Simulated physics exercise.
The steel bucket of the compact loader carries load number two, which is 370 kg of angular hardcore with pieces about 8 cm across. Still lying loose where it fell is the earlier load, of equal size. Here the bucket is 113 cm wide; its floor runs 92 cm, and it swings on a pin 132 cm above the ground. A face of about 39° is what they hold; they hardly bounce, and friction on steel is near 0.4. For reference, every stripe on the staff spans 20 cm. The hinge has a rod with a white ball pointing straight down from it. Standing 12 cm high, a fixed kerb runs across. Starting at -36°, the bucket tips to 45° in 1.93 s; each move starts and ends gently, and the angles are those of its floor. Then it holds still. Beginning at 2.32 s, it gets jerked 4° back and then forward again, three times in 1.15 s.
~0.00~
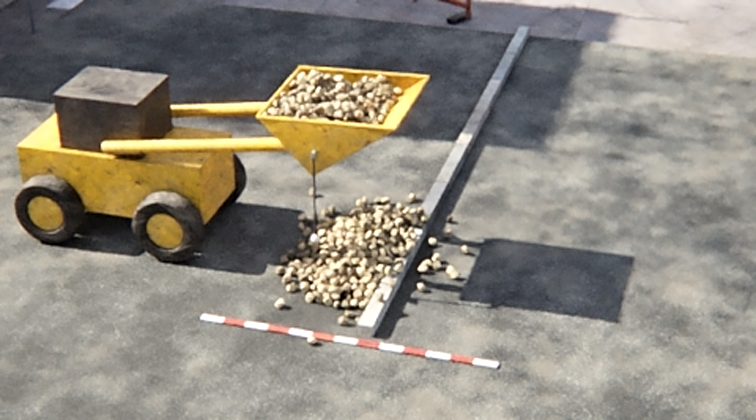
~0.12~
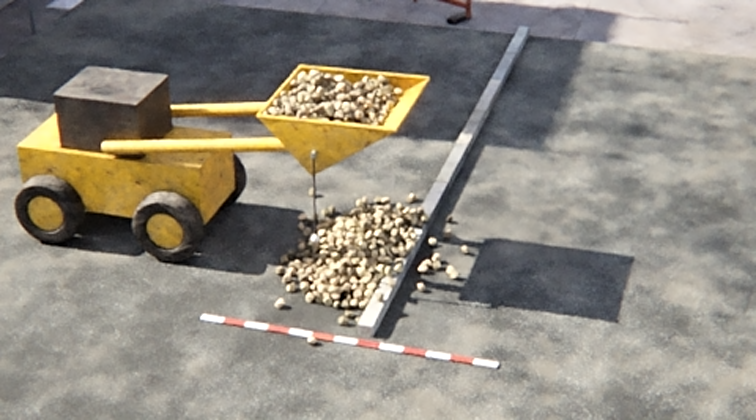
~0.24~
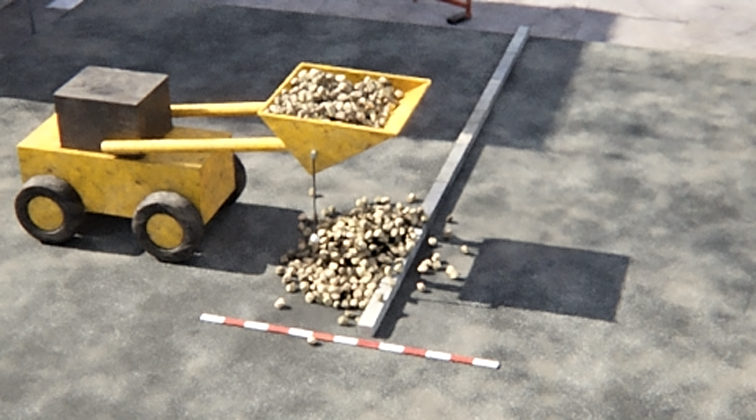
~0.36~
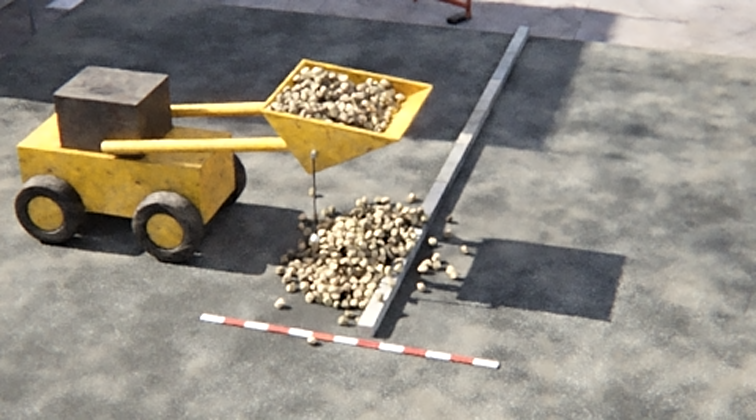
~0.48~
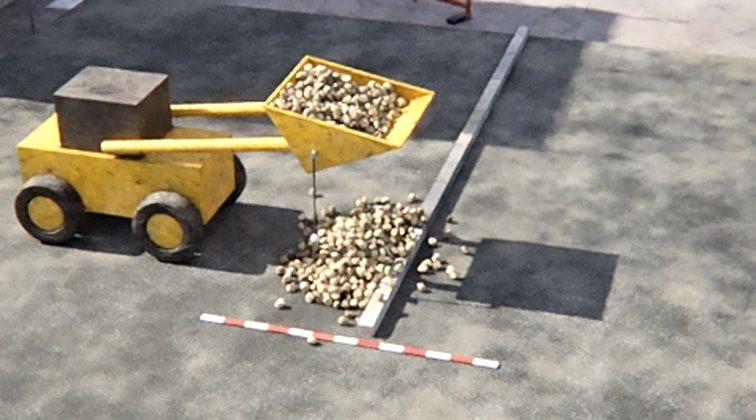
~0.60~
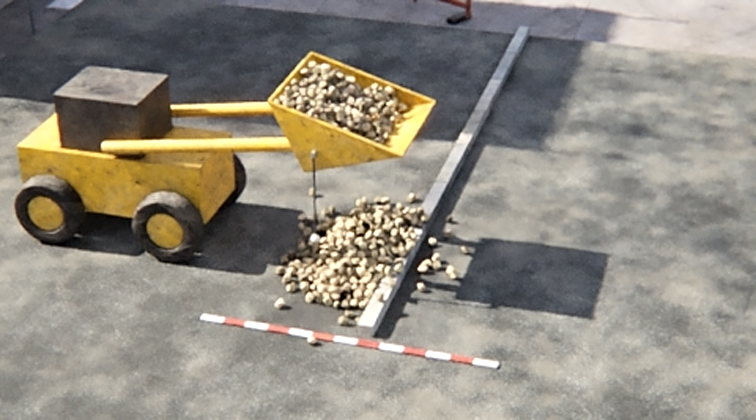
On grey paved ground, a yellow loader slowly tilts its stone-filled bucket forward above a pile.
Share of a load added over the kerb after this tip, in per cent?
Some 88 %.
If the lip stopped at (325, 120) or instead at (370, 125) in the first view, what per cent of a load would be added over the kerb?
First place: Roughly 5 %; second place: Roughly 55 %.
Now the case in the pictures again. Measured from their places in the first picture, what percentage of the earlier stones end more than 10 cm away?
Close to 0 in a hundred of them.
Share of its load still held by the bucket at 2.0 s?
Some 25 percent, roughly.
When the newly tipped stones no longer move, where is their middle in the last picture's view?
The middle ends up near (440, 259).
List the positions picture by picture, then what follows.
In the first picture, the bucket is at -36°, its lip at (396, 129); the top of the load is at (325, 81). The earlier load is highest near (367, 231), 29 cm above ground level, 98 % on this side of the kerb, 2 % over the kerb.
In the second picture, the bucket is at -35°, its lip at (396, 130); the top of the load is at (326, 81); the stones move at 0.1 m/s on average.
In the third picture, the bucket is at -33°, its lip at (398, 134); the top of the load is at (321, 79); the stones move at 0.1 m/s on average.
In the fourth picture, the bucket is at -29°, its lip at (399, 140); the top of the load is at (319, 77); the stones move at 0.2 m/s on average.
In the fifth picture, the bucket is at -23°, its lip at (401, 147); the top of the load is at (318, 76); the stones move at 0.2 m/s on average.
In the sixth picture, the bucket is at -17°, its lip at (402, 156); the top of the load is at (320, 73); the stones move at 0.2 m/s on average.
After 1.5 s the floor is at 32°; in per cent of one load, 97 in the bucket, 100 on this side of the kerb, 3 over the kerb; the foremost stones are at (443, 263).
After 2.0 s the floor is at 45°; in per cent of one load, 24 in the bucket, 127 on this side of the kerb, 50 over the kerb; the foremost stones are at (484, 272).
After 3.9 s the floor is at 45°; in per cent of one load, 0 in the bucket, 110 on this side of the kerb, 90 over the kerb; the foremost stones are at (541, 274).
After 6.6 s the floor is at 45°; in per cent of one load, 0 in the bucket, 110 on this side of the kerb, 90 over the kerb; the foremost stones are at (541, 274). Net gain over the kerb, 88.
